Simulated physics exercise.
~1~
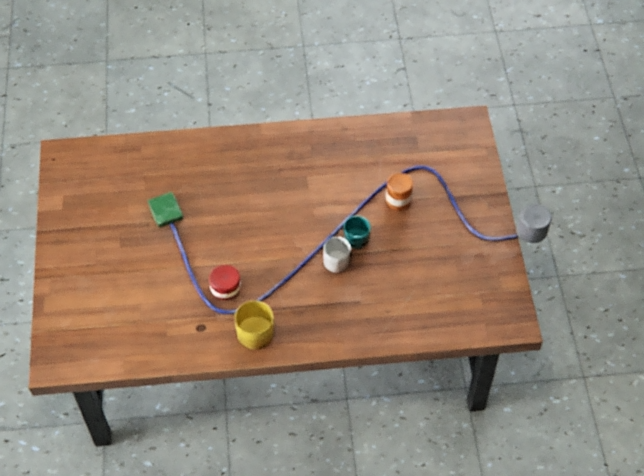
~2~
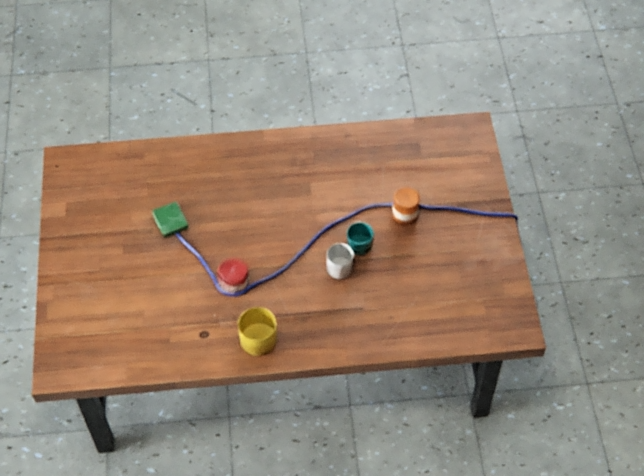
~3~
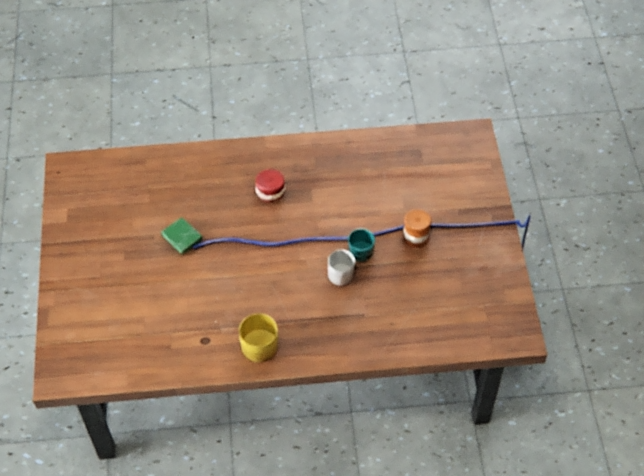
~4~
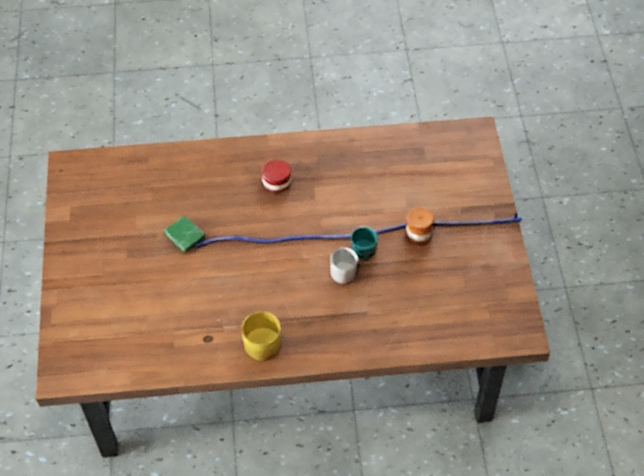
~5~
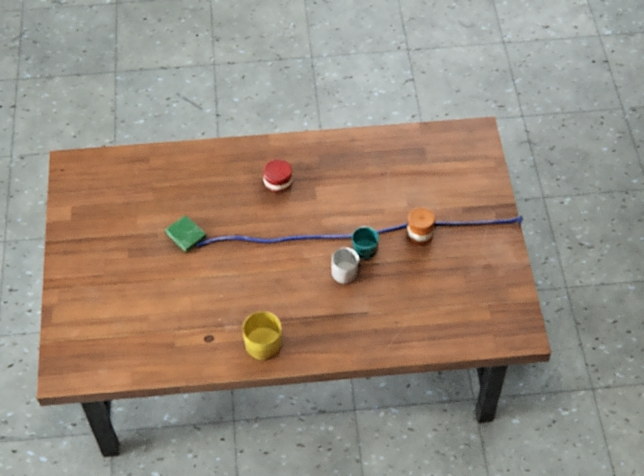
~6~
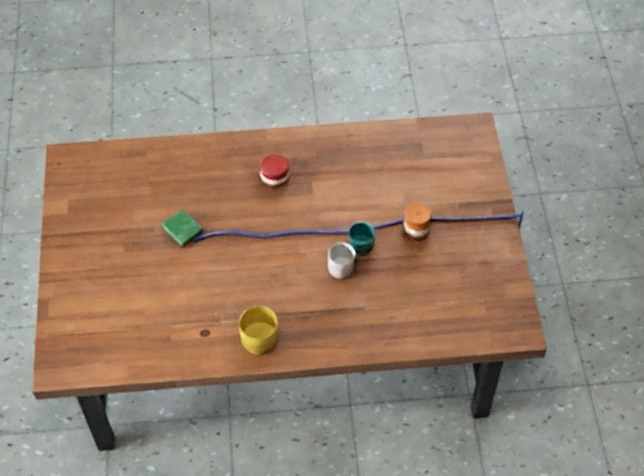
Grey speaker dropping off the table's right edge, its blue cable pulling taut and dragging the red canister, orange tin and green block.
